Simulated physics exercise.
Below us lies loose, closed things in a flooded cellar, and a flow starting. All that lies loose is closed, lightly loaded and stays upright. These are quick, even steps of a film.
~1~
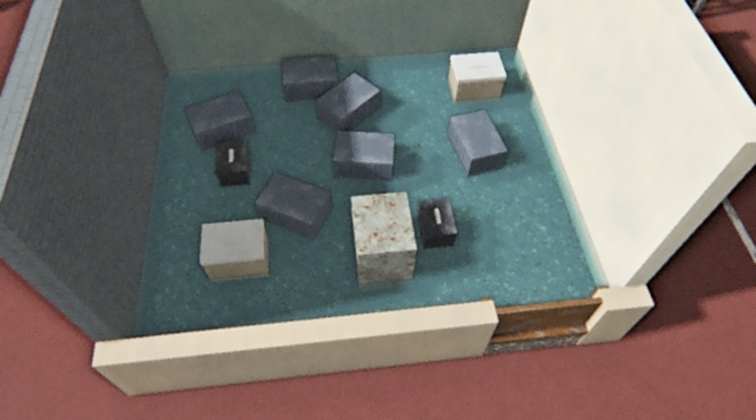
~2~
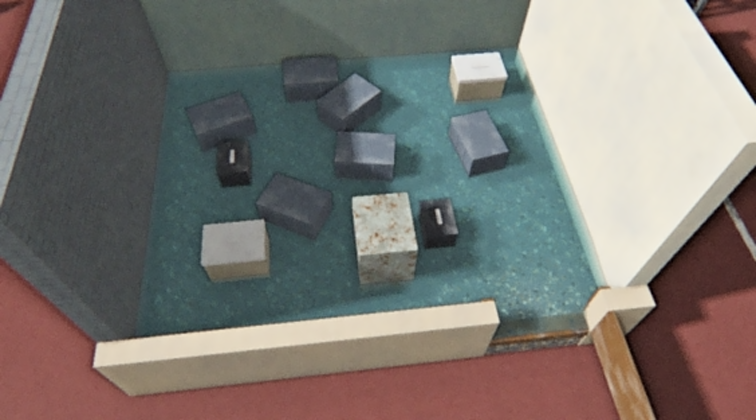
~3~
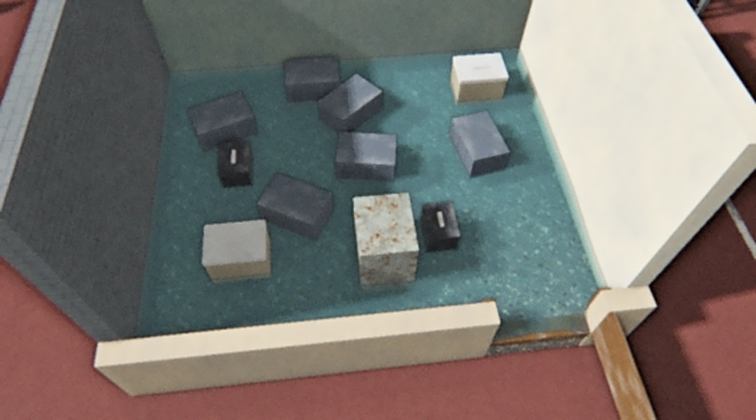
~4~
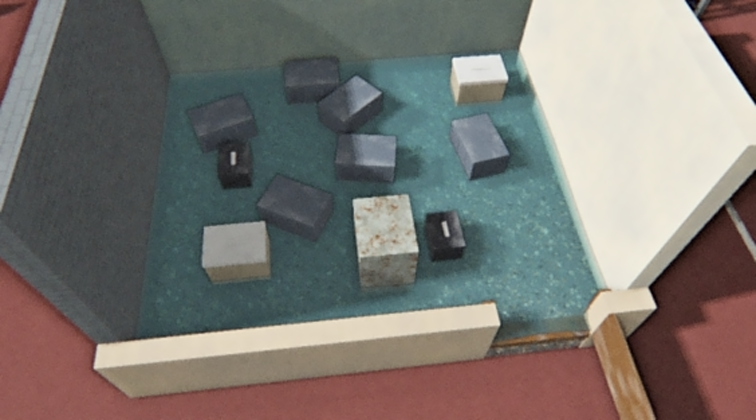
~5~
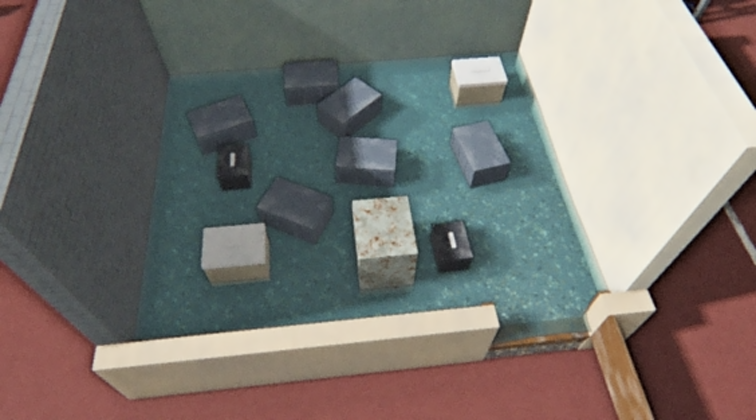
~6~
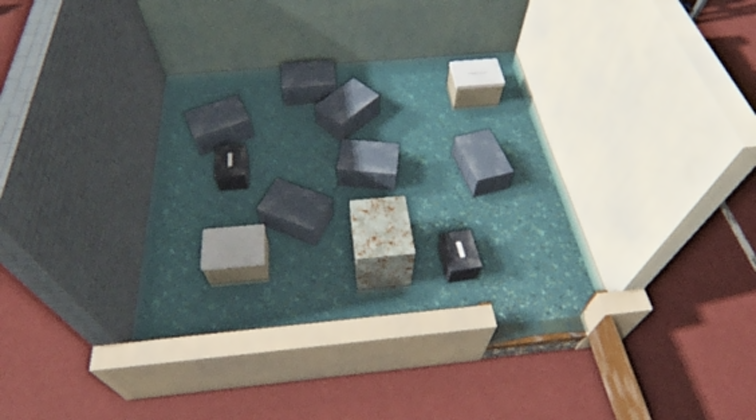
In a flooded, walled room, a wooden gate swung open at the lower right, then a small black box drifted down and slightly right past a speckled block while a grey one barely shifted.
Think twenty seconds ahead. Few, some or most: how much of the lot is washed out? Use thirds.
That comes to one to two thirds.
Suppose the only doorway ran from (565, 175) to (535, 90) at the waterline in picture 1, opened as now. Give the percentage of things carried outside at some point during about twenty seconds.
About 70 per cent.
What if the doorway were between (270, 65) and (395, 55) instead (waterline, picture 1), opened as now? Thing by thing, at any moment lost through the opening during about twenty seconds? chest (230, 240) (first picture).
Answer: Left behind.
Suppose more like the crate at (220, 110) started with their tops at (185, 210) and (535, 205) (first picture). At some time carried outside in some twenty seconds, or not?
In that order: Left behind, out.
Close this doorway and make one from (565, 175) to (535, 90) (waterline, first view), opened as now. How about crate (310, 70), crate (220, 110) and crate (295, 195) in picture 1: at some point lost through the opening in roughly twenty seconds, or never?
In turn: Yes, kept in, yes.
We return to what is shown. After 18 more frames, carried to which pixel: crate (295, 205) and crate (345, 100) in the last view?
Close to (342, 196) and (413, 135).
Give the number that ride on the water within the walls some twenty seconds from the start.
That makes 5.
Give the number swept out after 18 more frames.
It comes to 2.
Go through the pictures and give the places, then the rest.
In the first picture, a tote at (438, 217), afloat; a crate at (479, 134), afloat; 0 of 10 have shifted.
In the second picture, a tote at (439, 217), afloat; a crate at (480, 134), afloat; 0 of 10 have shifted.
In the third picture, a tote at (441, 220) floats; a crate at (481, 135), afloat; 0 of 10 have shifted.
In the fourth picture, a tote at (445, 230) floats, close to its start; a crate at (480, 137) floats; 1 of 10 have shifted.
In the fifth picture, a tote at (452, 241) floats, close to its start; a crate at (481, 145), afloat, close to its start; 2 of 10 have shifted.
In the sixth picture, a tote at (461, 250), afloat, a stride from its start; a crate at (484, 154) floats, close to its start; 3 of 10 have shifted.
A moment on, 1 of 10 are out; 9 afloat.
Next, 2 of 10 are out; 8 afloat.
Later, 3 of 10 are out; 7 afloat.
In the end, 5 of 10 are out; 5 afloat.
